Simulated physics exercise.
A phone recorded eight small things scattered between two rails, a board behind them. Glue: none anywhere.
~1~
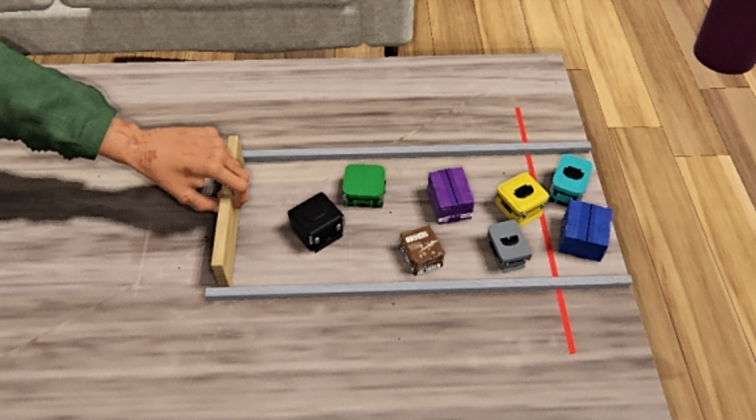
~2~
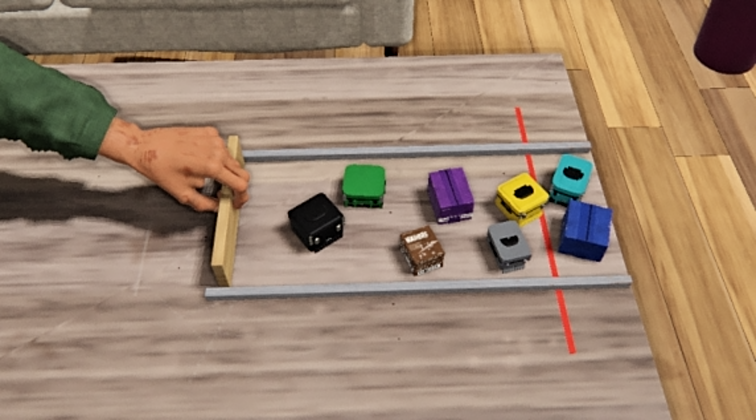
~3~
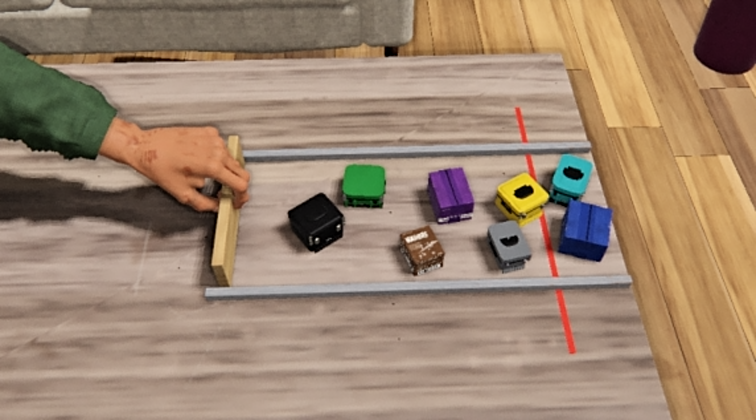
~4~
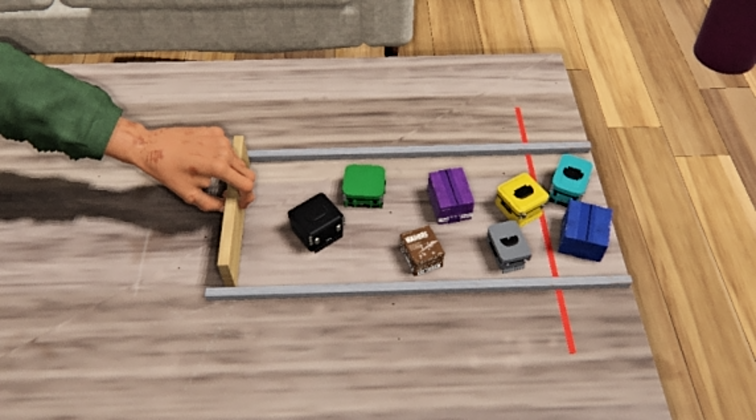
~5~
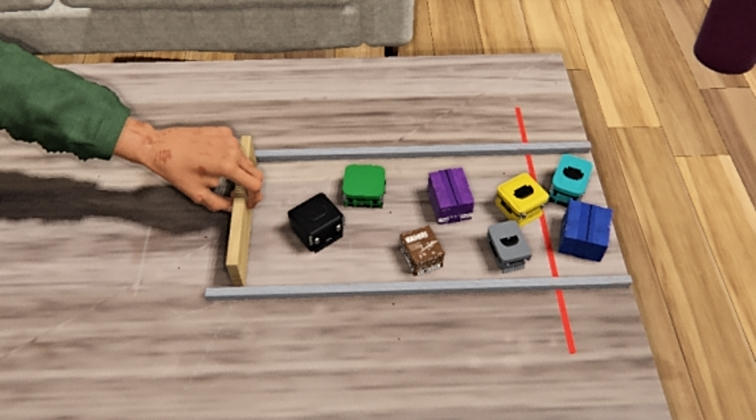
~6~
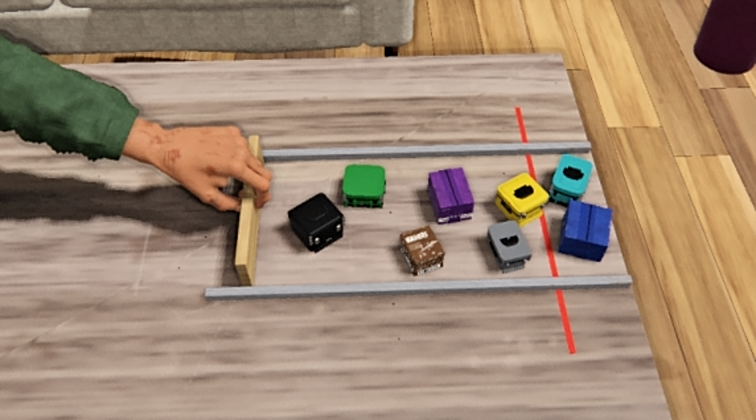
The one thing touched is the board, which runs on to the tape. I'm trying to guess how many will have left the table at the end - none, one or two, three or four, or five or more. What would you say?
Three to four lost.
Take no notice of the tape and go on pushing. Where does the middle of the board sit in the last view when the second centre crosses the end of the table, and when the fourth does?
Roughly (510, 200) and then roughly (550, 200).
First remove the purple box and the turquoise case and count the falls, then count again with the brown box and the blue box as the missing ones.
Count: 1 (first case); 2 (second).
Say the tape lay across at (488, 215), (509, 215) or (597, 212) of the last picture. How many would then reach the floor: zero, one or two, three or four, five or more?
So in that order I'd say no fall at all; one or two; at least five.
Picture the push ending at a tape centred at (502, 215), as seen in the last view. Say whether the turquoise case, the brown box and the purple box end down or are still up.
The turquoise case slips off, the brown box keeps its place and the purple box keeps its place.
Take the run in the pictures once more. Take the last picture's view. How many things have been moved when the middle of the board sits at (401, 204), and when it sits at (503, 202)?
I get 4 at the one place and 8 at the other.
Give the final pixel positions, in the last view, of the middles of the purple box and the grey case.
The first one ends at (601, 193), the second at (610, 253).
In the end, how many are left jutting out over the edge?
In total, 2 of them.
Soon after, none off yet; blue box at rest near (585, 231); turquoise case at rest near (570, 182); yellow case at rest near (521, 201).
In the end, the number that fall off is three or four; gone, yellow case, turquoise case and blue box.
